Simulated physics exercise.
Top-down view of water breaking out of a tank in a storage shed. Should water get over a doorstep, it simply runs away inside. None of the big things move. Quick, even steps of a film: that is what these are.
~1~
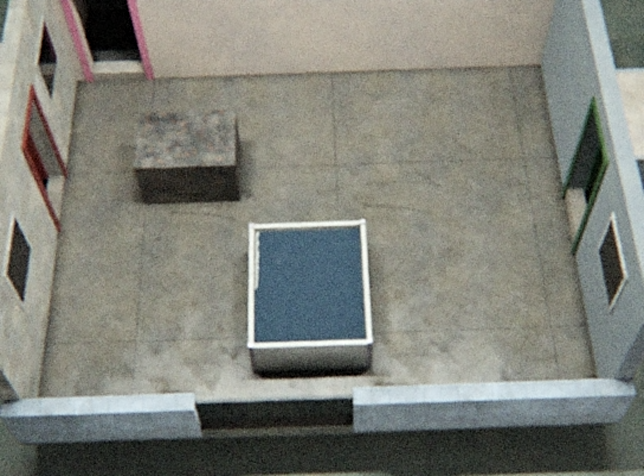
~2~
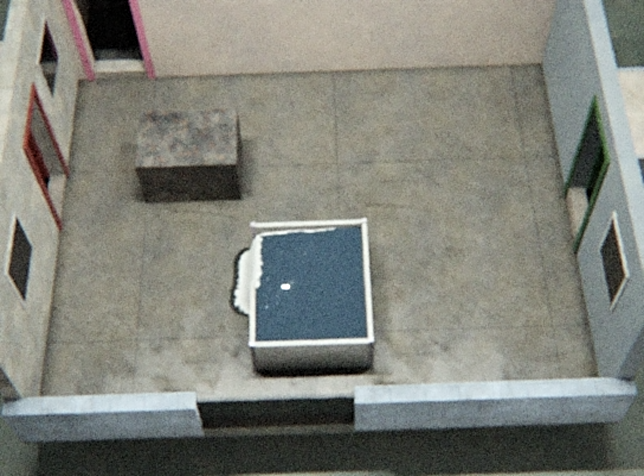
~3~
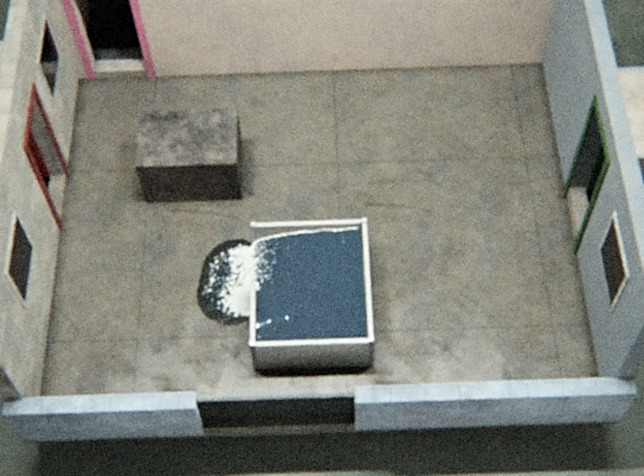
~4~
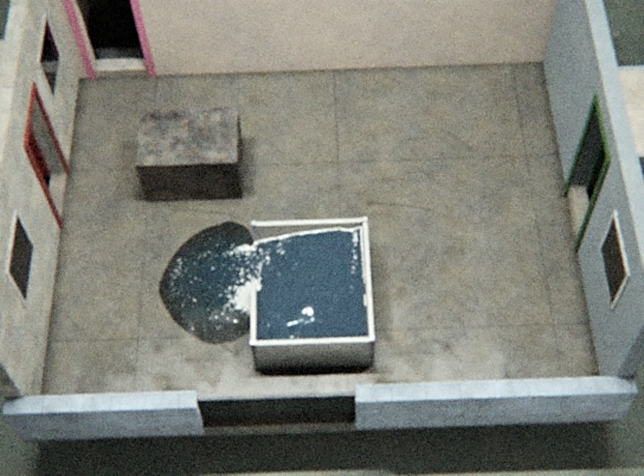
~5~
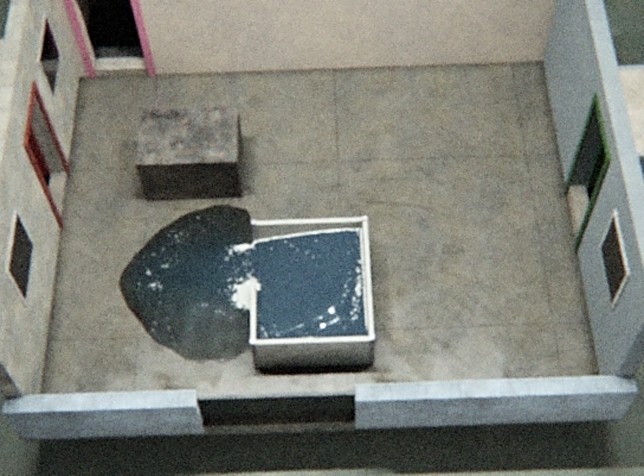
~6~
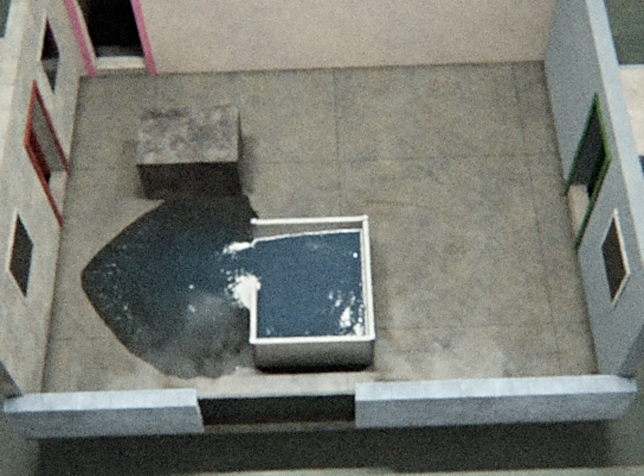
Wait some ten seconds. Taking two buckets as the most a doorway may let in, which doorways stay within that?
The green door stays within it, the pink door stays within it, the red door goes over it.
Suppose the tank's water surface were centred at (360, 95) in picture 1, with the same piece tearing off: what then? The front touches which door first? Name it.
I'd go with the pink-painted one.
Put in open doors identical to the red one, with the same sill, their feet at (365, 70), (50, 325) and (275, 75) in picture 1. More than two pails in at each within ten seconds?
So it goes runs below, then runs above, then runs below.
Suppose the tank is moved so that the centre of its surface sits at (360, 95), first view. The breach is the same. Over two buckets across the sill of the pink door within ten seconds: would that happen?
My take: Pink overshoots the threshold.
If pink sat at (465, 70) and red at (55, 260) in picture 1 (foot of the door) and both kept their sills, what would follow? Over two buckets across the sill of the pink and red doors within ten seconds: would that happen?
I'd say the pink door door stays inside the limit and the red door door exceeds the limit.
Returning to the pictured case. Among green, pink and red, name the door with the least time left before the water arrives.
I'd say the door marked red.
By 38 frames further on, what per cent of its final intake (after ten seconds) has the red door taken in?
Close to 95 out of every hundred.
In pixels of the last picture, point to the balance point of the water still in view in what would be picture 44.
Roughly (200, 265).
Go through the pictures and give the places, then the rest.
In the first picture, still water in the open tank at (309, 285).
In the second picture, the front is at (243, 311), out from the gap at (258, 272).
In the third picture, the front is at (210, 312), out from the gap at (258, 273).
In the fourth picture, water pours out at (259, 273) and has run to (167, 294).
In the fifth picture, water pours out at (259, 272) and has run to (127, 277).
In the sixth picture, water pours out at (259, 271) and has run to (88, 274).
A moment on, water covers 20 % of the floor; the green door not reached, the pink door not reached, the red door under two buckets in.
Next, water covers 25 % of the floor; the green door not reached, the pink door not reached, the red door over two buckets in.
Then, water covers 30 % of the floor; the green door not reached, the pink door wet at the sill, nothing in, the red door far over two buckets in.
Later, water covers 55 % of the floor; the green door not reached, the pink door wet at the sill, nothing in, the red door far over two buckets in.
In the end, water covers 90 % of the floor; the green door wet at the sill, nothing in, the pink door wet at the sill, nothing in, the red door far over two buckets in.
